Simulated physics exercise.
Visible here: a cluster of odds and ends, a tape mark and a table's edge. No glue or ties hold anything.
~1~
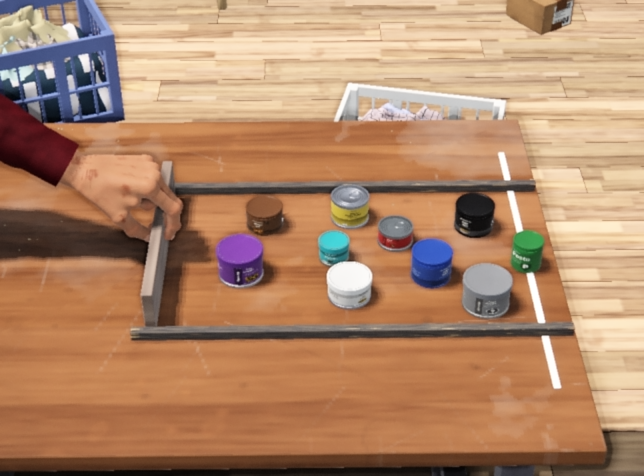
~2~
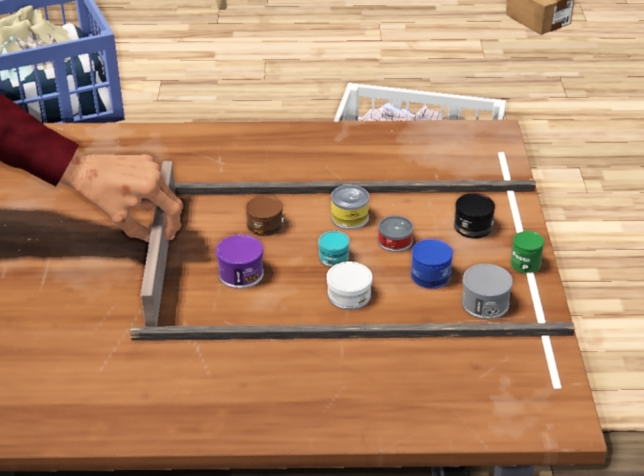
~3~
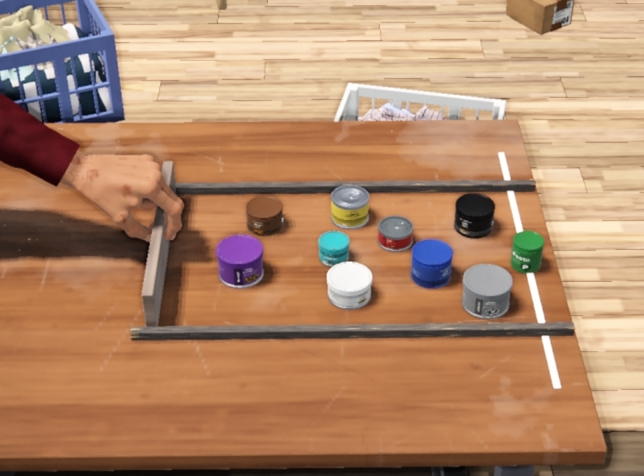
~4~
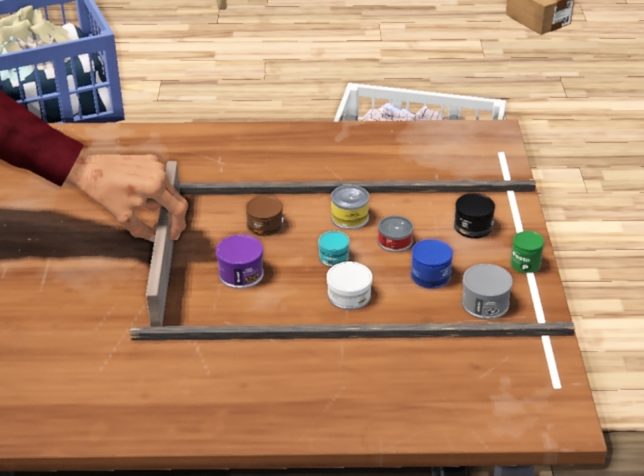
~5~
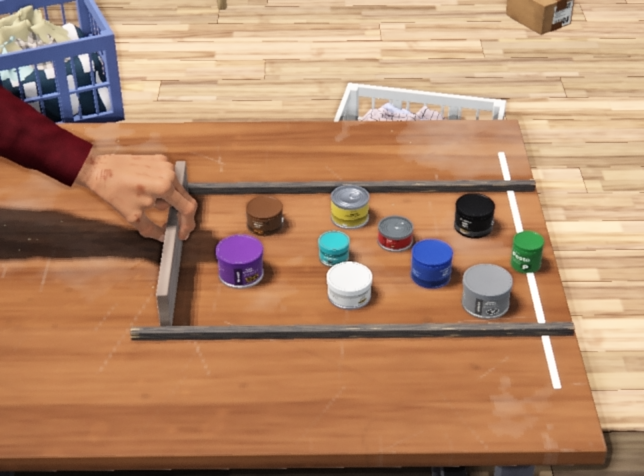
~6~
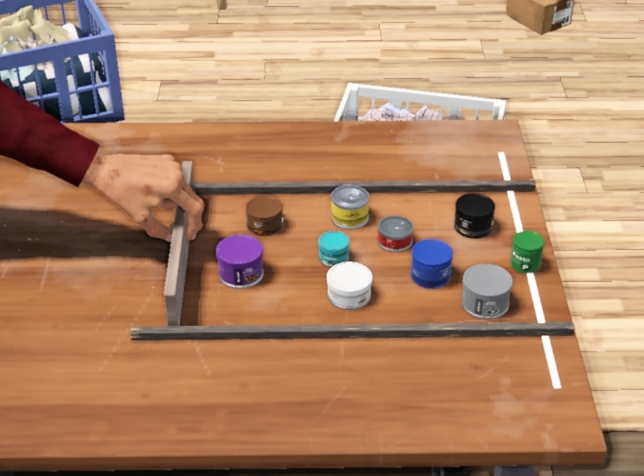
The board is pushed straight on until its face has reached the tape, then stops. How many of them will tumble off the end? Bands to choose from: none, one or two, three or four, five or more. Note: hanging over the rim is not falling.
Final answer: Five or more.
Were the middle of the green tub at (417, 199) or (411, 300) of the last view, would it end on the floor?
In turn it goes down, then holds its place.
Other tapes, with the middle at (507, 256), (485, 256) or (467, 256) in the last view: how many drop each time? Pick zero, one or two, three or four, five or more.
Taking the three places in turn, it would be 3 or 4; no fall at all; none.
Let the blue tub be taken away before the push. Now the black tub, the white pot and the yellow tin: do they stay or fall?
Black tub: Over the edge; white pot: Still there; yellow tin: Still there.
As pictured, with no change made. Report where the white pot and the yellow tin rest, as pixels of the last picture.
Final spots - white pot (560, 294), yellow tin (532, 192).
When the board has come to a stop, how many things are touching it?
5.
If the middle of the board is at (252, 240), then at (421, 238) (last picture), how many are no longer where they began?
I get 2 at the one place and 9 at the other.
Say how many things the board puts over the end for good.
Counted up, you get 5.
Soon after, none off yet; green tub at rest near (527, 253); black tub at rest near (474, 216); grey pot at rest near (487, 292).
By the end, the number that fall off is five or more; fallen, red pot, blue tub, grey pot, black tub and green tub.
